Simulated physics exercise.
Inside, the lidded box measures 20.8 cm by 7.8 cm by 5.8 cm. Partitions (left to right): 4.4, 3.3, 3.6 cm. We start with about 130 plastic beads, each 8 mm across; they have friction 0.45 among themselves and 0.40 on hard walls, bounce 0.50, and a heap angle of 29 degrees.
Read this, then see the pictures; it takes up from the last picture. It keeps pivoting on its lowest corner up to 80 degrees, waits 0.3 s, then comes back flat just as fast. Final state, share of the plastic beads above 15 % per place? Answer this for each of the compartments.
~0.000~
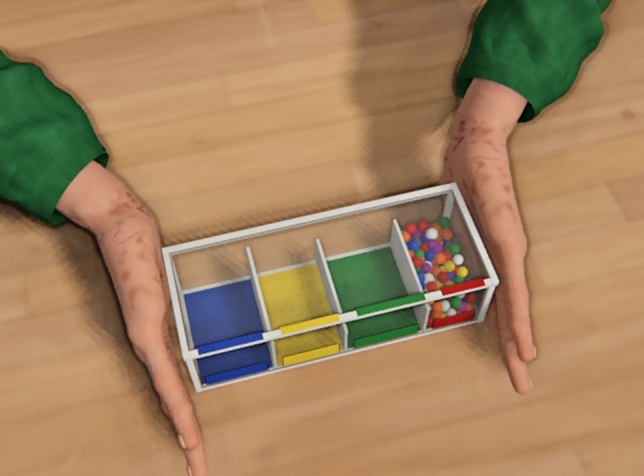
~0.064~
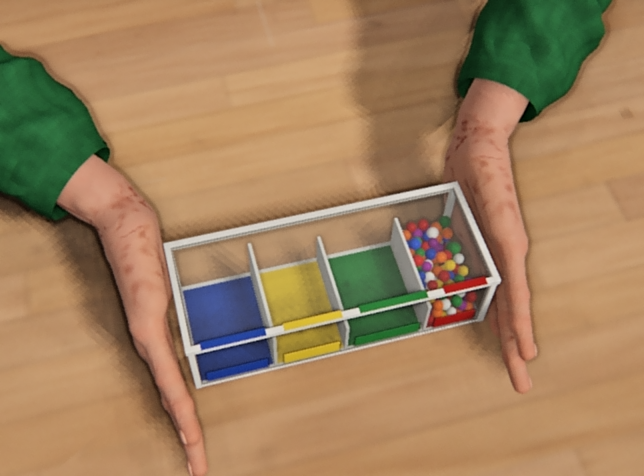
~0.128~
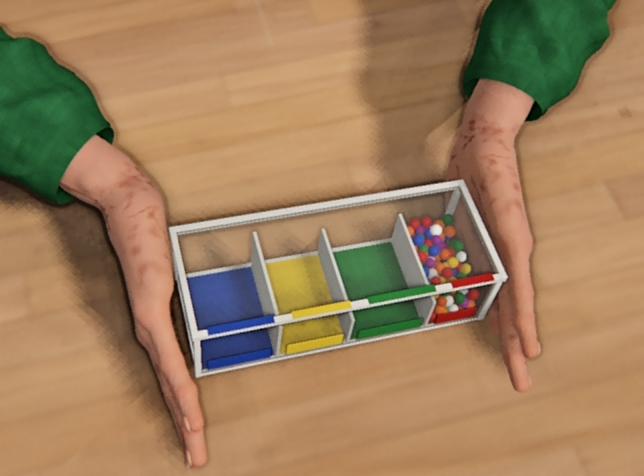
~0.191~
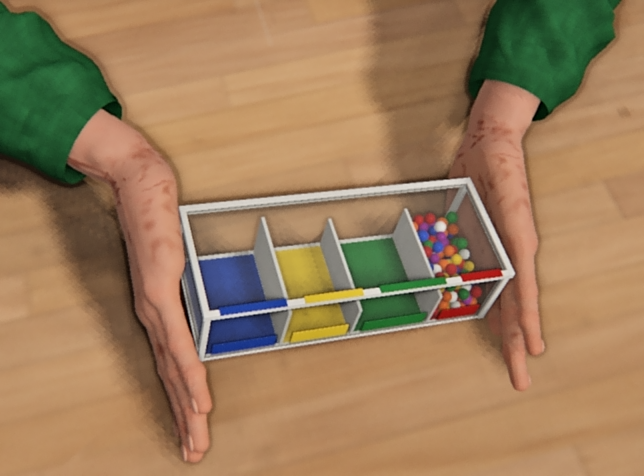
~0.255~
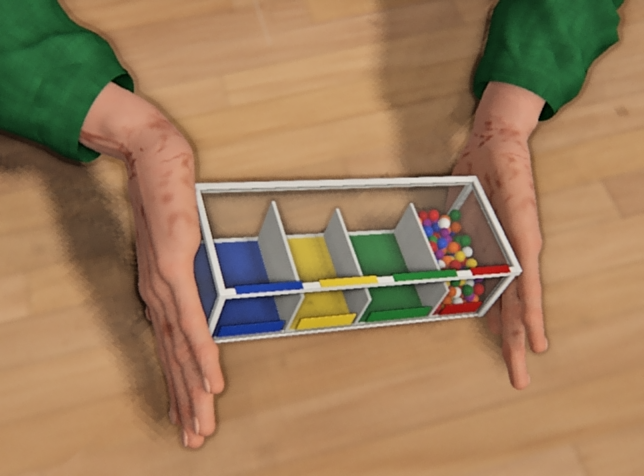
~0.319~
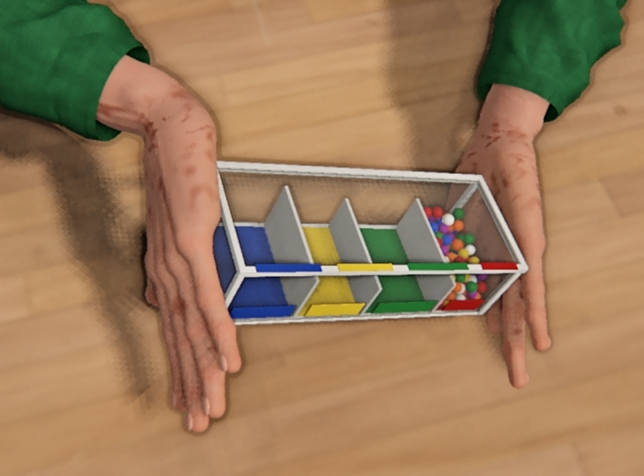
Red compartment Y, blue compartment N, green compartment N, yellow compartment N.
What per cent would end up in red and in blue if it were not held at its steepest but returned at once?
Red 100; blue 0.
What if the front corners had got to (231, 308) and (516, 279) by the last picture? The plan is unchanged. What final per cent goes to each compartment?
Final per cent - red: 100; blue: 0; green: 0; yellow: 0.
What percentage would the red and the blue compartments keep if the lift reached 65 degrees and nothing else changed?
The red compartment would get 100 per cent and the blue one 0 per cent.
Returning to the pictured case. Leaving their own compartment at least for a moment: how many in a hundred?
Roughly 0 %.
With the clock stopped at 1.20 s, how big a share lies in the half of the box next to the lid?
Around 20 in a hundred, give or take.
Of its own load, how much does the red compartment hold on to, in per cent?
I'd put it at roughly 100 per cent.
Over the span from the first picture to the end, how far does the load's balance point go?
It moves around 0.5 centimetres.
Then, at 1.20 s, tilt 80 degrees; red 100 %.
Then, at 1.78 s, tilt 40 degrees; red 100 %.
Then, at 2.42 s, tilt 0 degrees; red 100 %.
By 2.9 s all is still; red 100 %, blue 0 %, green 0 %, yellow 0 %.
